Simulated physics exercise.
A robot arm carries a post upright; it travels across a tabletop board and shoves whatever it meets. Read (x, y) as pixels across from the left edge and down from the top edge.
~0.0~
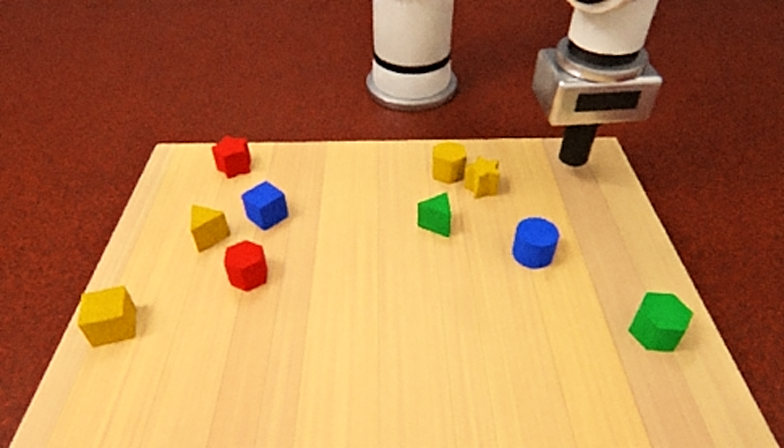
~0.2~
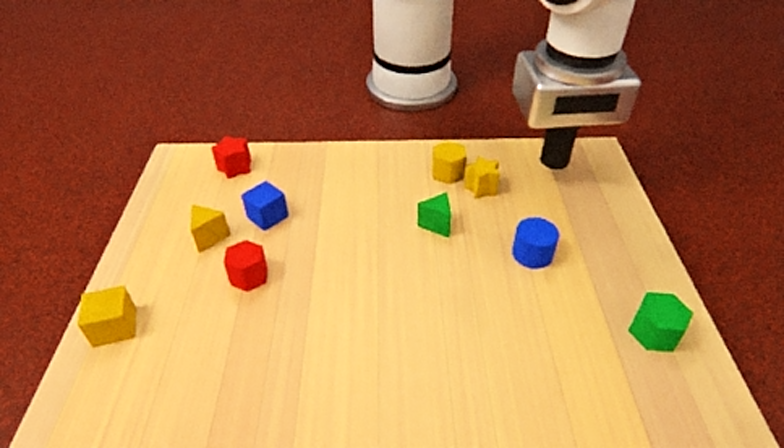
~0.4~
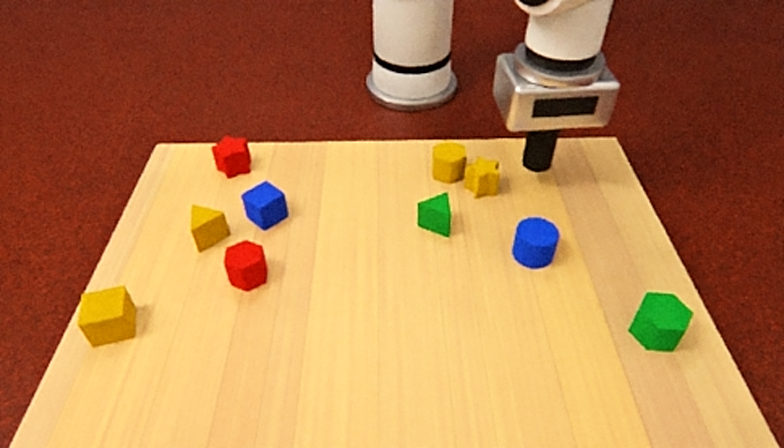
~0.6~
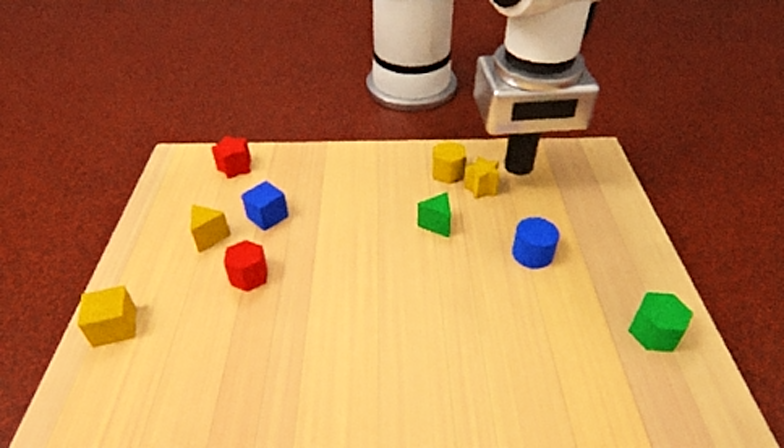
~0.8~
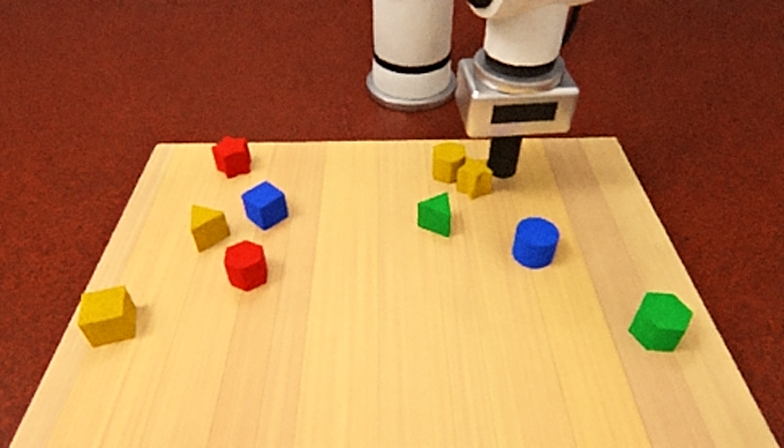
A robot arm with a dark post at its tip glides steadily left along the far edge of a wooden board scattered with small coloured blocks. It reaches the yellow star and nudges it slightly left, toward the yellow block beside it, while the other blocks stay still.
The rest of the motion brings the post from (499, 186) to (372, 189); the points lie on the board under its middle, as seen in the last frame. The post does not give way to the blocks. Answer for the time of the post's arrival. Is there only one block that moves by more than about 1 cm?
No, that is not how it ends up.
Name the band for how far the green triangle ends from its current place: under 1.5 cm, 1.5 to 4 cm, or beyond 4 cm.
That one ends up within 1.5 cm of where it is now.
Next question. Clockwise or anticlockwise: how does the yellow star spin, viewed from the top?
Bird's-eye view: Counterclockwise.
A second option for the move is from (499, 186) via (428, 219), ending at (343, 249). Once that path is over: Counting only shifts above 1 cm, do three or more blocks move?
No, I don't think so.
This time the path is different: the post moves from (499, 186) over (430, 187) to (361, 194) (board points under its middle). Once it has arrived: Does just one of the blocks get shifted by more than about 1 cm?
My answer is no.
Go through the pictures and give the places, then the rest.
In the first frame, lower end of the post (573, 158), tops of blocks, green triangle (438, 203), yellow hexagon (450, 151), yellow star (485, 166).
In the second frame, post (554, 161), blocks as before.
In the third frame, post (536, 164), blocks as before.
In the fourth frame, post (519, 167), blocks as before.
In the fifth frame, post (501, 170), green triangle (438, 203), yellow hexagon (450, 151), yellow star (476, 166).
The first path, step by step. One third of the way, post (458, 171); yellow hexagon (439, 148), turned 30° clockwise; yellow star (433, 170).
Two thirds of the way, post (414, 171); yellow hexagon (426, 146), turned 85° clockwise; yellow star (390, 173), turned 15° anticlockwise.
At the end, post (371, 172); green triangle not moved; yellow hexagon (426, 146), turned 85° clockwise; yellow star (351, 178), turned 35° anticlockwise.
